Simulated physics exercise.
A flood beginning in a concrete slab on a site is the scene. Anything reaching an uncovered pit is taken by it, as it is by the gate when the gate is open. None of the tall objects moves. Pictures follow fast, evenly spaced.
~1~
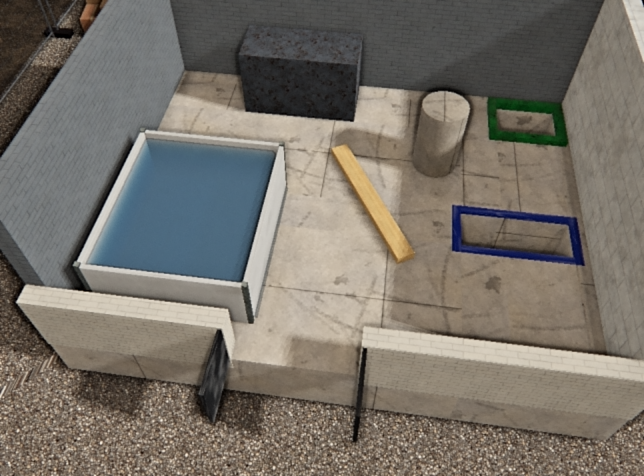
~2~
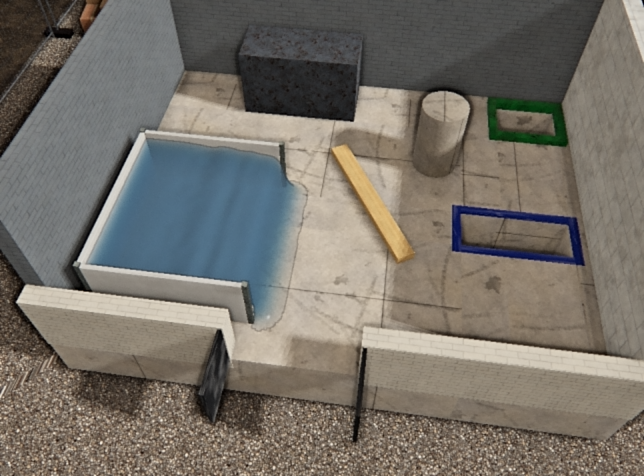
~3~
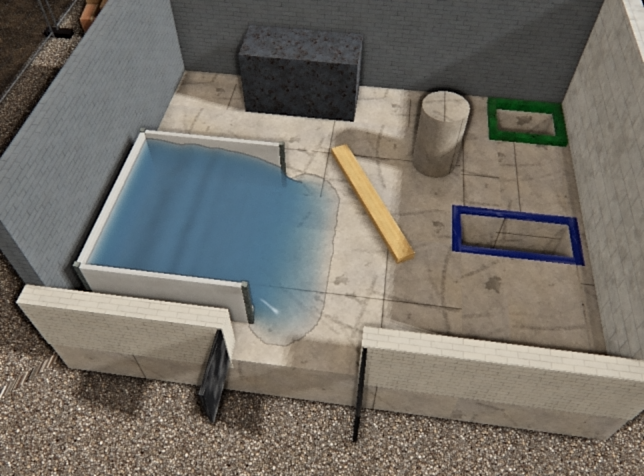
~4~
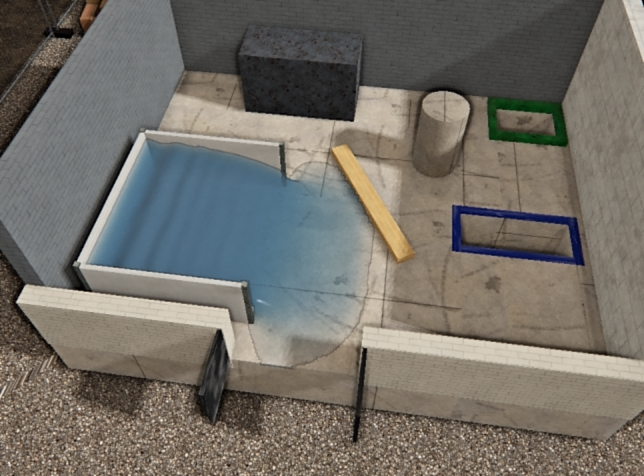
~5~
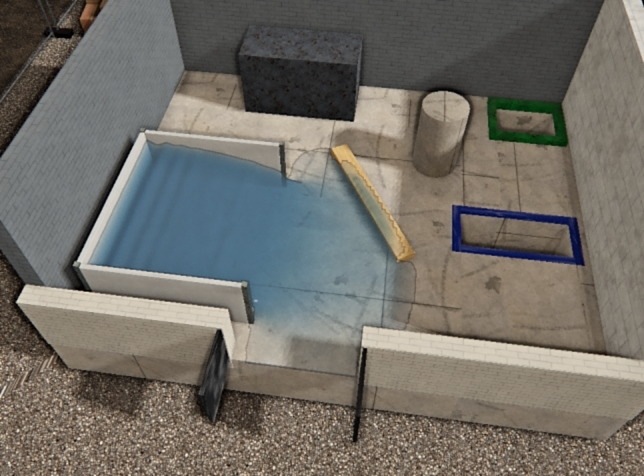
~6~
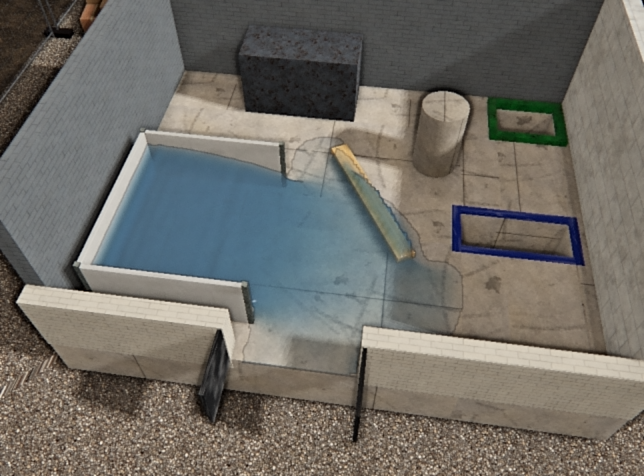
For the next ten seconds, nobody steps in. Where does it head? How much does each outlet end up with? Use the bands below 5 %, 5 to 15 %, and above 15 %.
Once it settles, the gate ends up with 5 to 15 %, the green pit ends up with below 5 %, the blue pit ends up with above 15 %.
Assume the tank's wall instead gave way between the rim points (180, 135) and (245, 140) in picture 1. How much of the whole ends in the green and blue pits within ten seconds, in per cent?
In percent: Green 6, blue 14.
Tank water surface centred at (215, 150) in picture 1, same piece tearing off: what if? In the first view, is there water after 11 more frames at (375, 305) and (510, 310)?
Taking the two spots in the order asked: The first is waterlogged and the second is waterlogged.
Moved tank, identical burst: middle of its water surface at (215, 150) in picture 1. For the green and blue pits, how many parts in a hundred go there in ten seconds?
Green 8 %, blue 45 %.
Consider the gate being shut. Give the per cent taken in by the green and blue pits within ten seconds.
Green 2 %, blue 55 %.
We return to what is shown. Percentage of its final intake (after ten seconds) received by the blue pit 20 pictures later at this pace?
Close to 40 percent.
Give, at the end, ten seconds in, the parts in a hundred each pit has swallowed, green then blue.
Close to 2 in a hundred and 50 in a hundred, in that order.
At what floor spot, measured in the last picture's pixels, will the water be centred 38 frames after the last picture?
I'd mark it close to (371, 220).
A moment on, water covers 50 % of the floor; the gate 2 %, the green pit 0 %, the blue pit 1 %.
Next, water covers 65 % of the floor; the gate 4 %, the green pit 0 %, the blue pit 6 %.
Then, water covers 75 % of the floor; the gate 5 %, the green pit 1 %, the blue pit 20 %.
Later, water covers 90 % of the floor; the gate 8 %, the green pit 2 %, the blue pit 38 %.
In the end, water covers 95 % of the floor; the gate 12 %, the green pit 2 %, the blue pit 49 %.
